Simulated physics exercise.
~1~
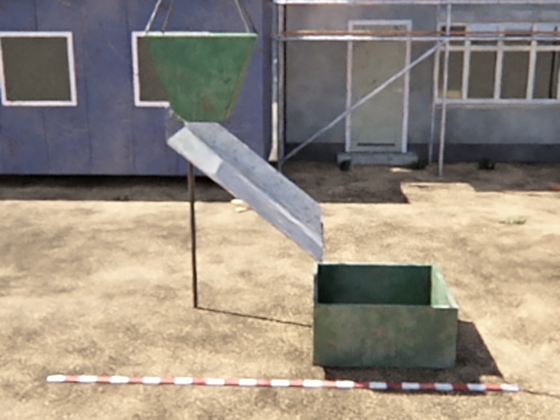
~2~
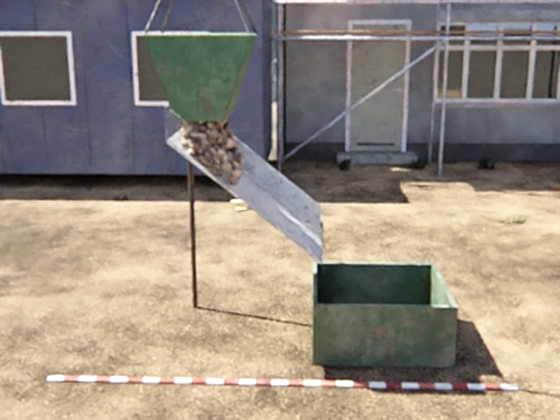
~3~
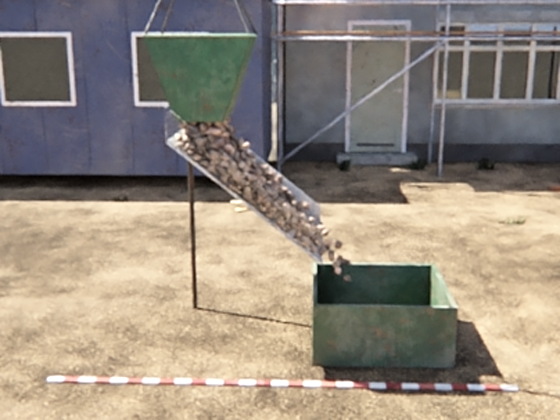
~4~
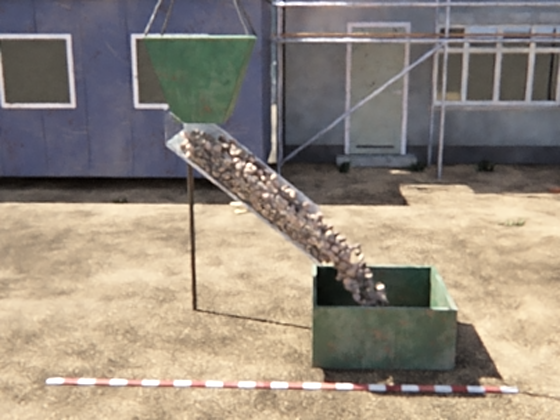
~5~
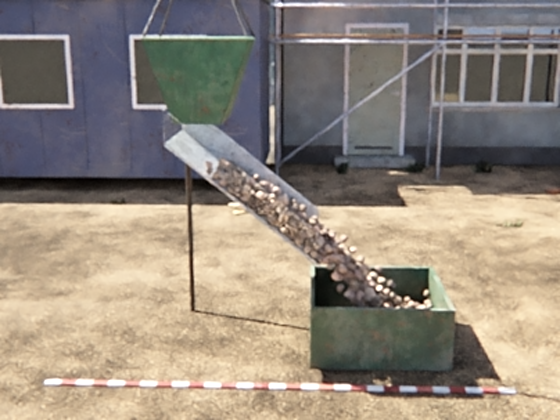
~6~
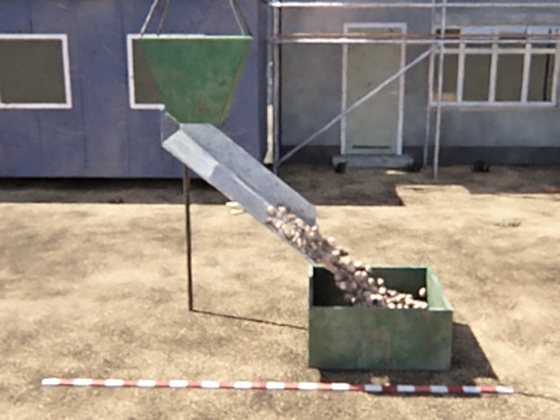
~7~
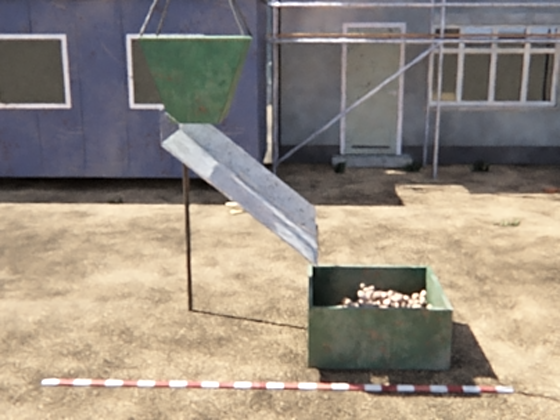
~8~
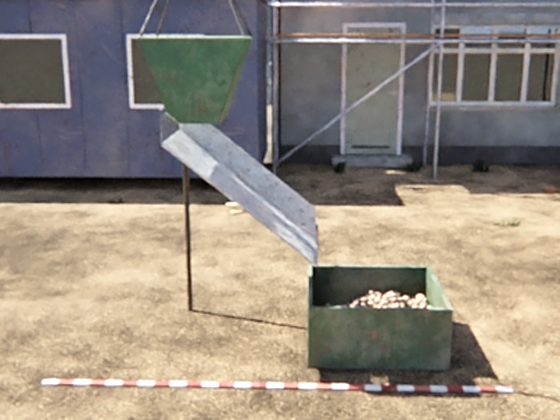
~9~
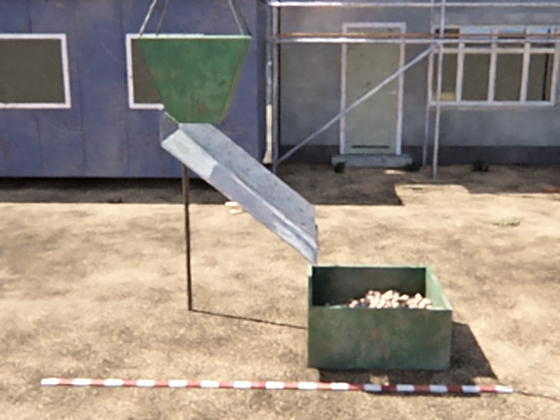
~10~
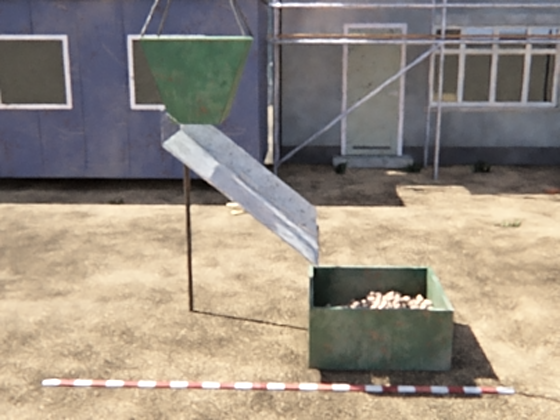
The footage shows a green skip hanging still above a sloping metal chute as brownish stones drop from it, slide down to the right and pour into an open green bin. The chute empties, and all the stones settle in a low heap inside the bin.
